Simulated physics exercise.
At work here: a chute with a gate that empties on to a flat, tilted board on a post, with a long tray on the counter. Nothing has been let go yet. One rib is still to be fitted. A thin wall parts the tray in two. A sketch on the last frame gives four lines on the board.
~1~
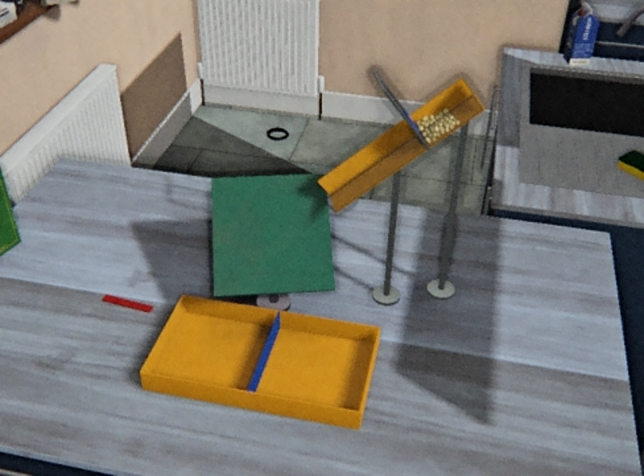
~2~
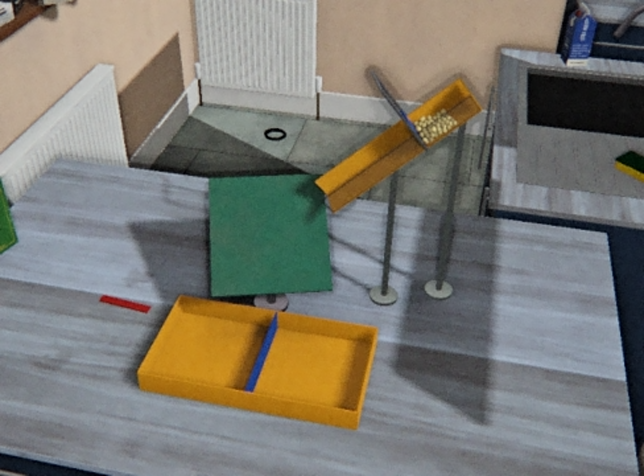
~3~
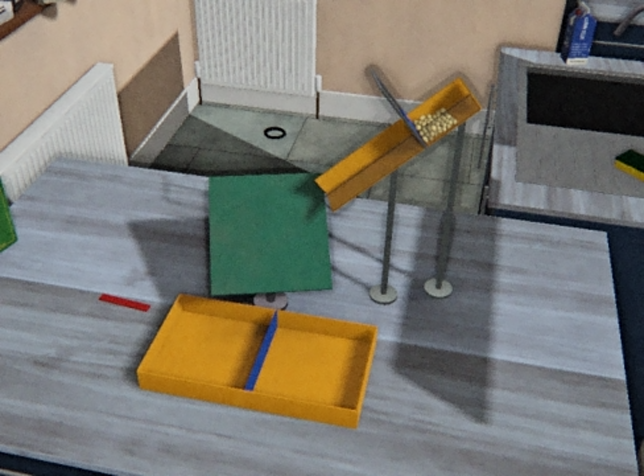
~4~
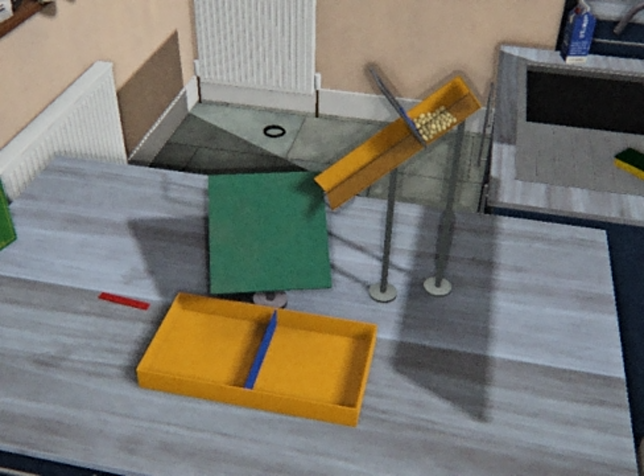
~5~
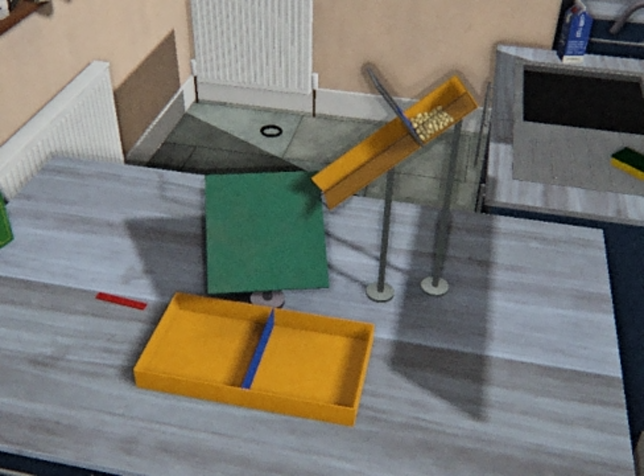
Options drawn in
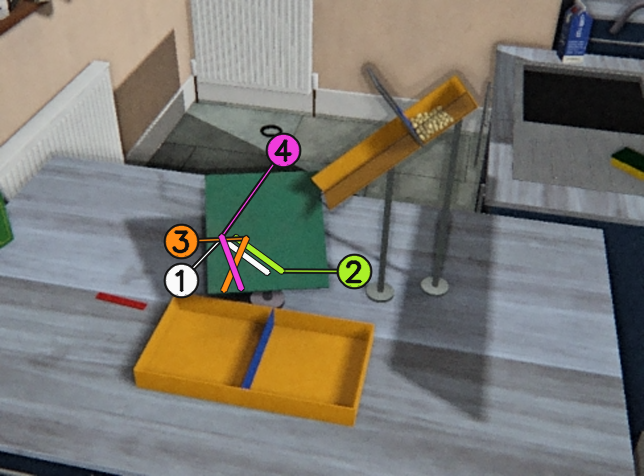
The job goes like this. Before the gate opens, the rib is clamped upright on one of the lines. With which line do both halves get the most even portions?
Take 4.
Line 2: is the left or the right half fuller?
Right.
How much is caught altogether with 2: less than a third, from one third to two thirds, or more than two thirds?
It is more than two thirds.
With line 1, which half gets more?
Right.
On the marked copy, line 1 from (221, 238) to (267, 272); line 2 from (235, 237) to (281, 270); line 3 from (246, 238) to (224, 290); line 4 from (221, 236) to (241, 288).
If 1 is chosen, of what is caught, a small part in the left half, nearly all in the right.
If 2 is chosen, of what is caught, a small part in the left half, most in the right.
If 3 is chosen, of what is caught, most in the left half, about a quarter in the right.
If 4 is chosen, of what is caught, about two thirds in the left half, about a third in the right.
